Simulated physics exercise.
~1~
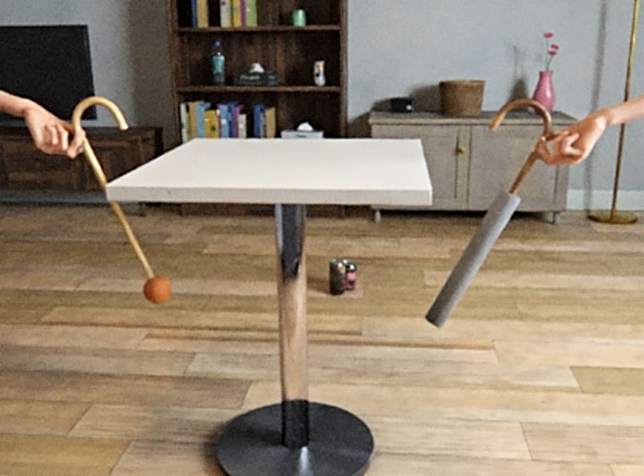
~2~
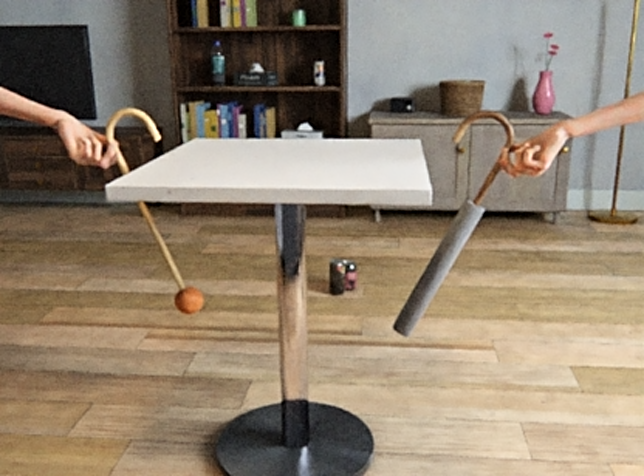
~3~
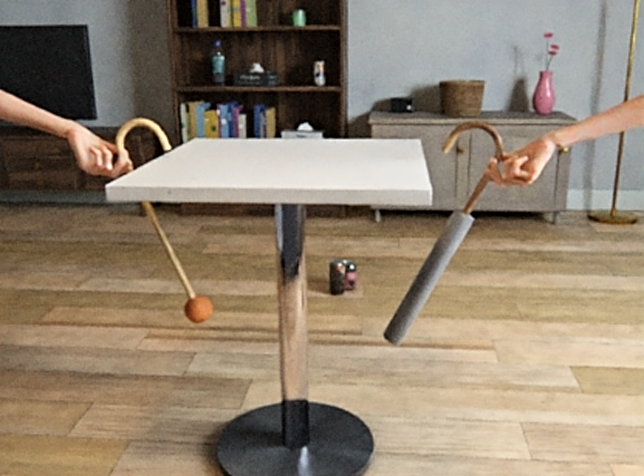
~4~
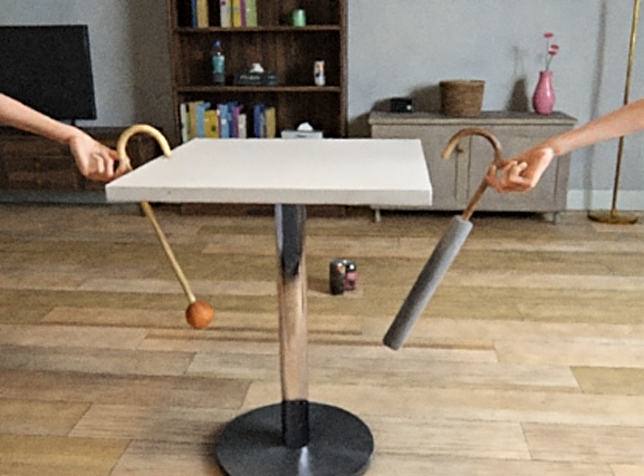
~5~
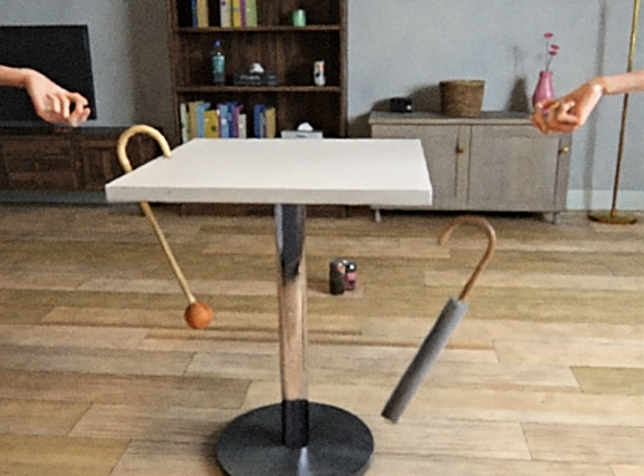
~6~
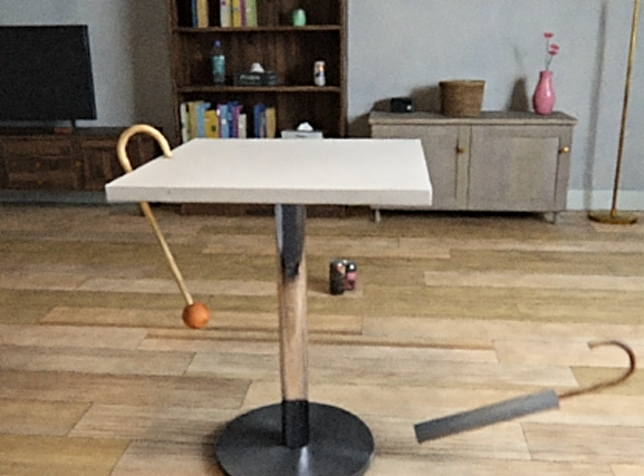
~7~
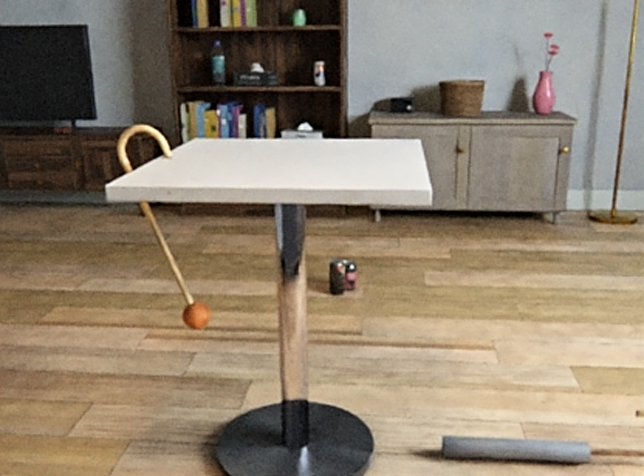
In a living room, two hands releasing hooked objects at a white table, the orange-ended one staying hung, the grey umbrella falling to the floor.
